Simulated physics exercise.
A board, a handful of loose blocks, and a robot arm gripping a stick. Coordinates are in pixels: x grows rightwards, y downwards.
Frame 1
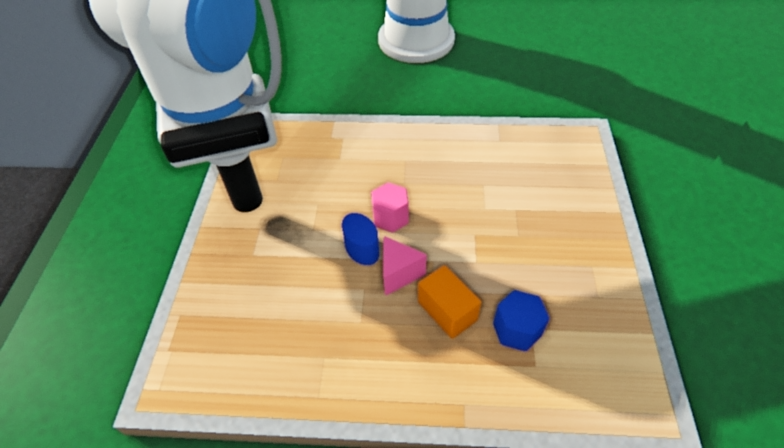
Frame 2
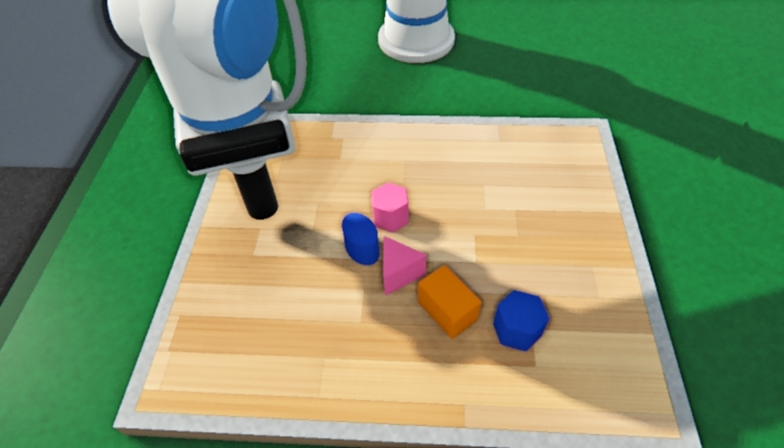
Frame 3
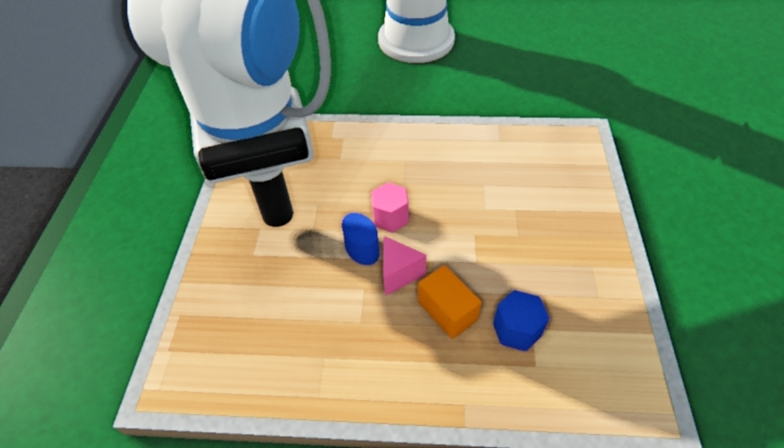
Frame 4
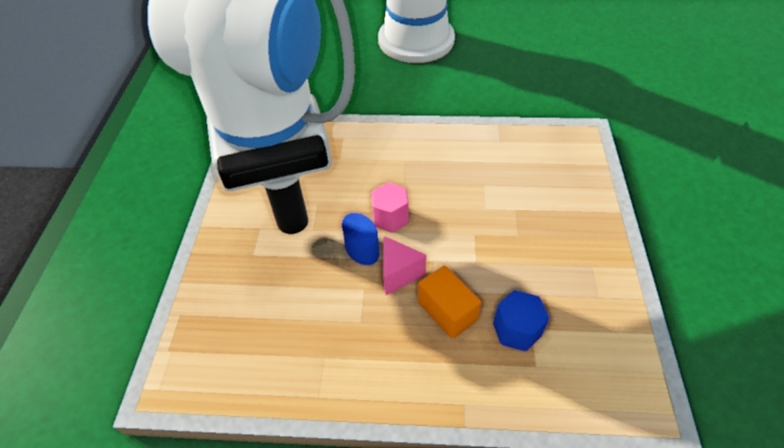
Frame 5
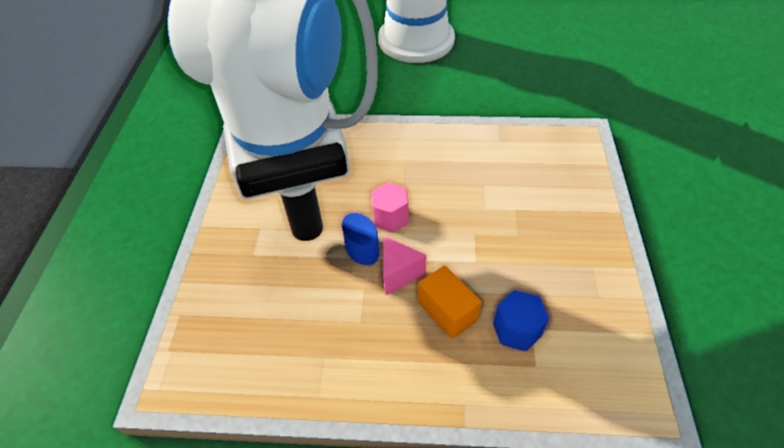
Robot arm gripping a black stick moving steadily right and slightly downward toward five unmoving coloured blocks on a wooden board.
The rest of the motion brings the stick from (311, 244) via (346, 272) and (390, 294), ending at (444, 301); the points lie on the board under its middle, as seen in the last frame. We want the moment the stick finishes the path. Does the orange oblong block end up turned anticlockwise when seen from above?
It seems not.
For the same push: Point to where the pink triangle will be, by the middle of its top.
At the end it should sit near (431, 252).
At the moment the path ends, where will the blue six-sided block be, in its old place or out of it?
It is no longer where it was.
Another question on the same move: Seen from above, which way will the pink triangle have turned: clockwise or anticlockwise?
From above, it looks like the pink triangle goes counterclockwise.
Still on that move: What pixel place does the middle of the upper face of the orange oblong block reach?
Just about (488, 308).
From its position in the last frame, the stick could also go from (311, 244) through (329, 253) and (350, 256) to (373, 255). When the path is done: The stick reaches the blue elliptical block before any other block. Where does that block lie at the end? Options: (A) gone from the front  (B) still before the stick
I'll go with B - still before the stick.
What follows on the original path. One third of the way, stick at (345, 259); nothing pushed yet.
Two thirds of the way, stick at (390, 281); pink triangle at (413, 256), turned 40° anticlockwise.
At the end, stick at (445, 287); blue elliptical block not moved; pink triangle at (431, 252), turned 80° anticlockwise; orange oblong block at (488, 308), turned 30° clockwise; blue six-sided block at (535, 313).
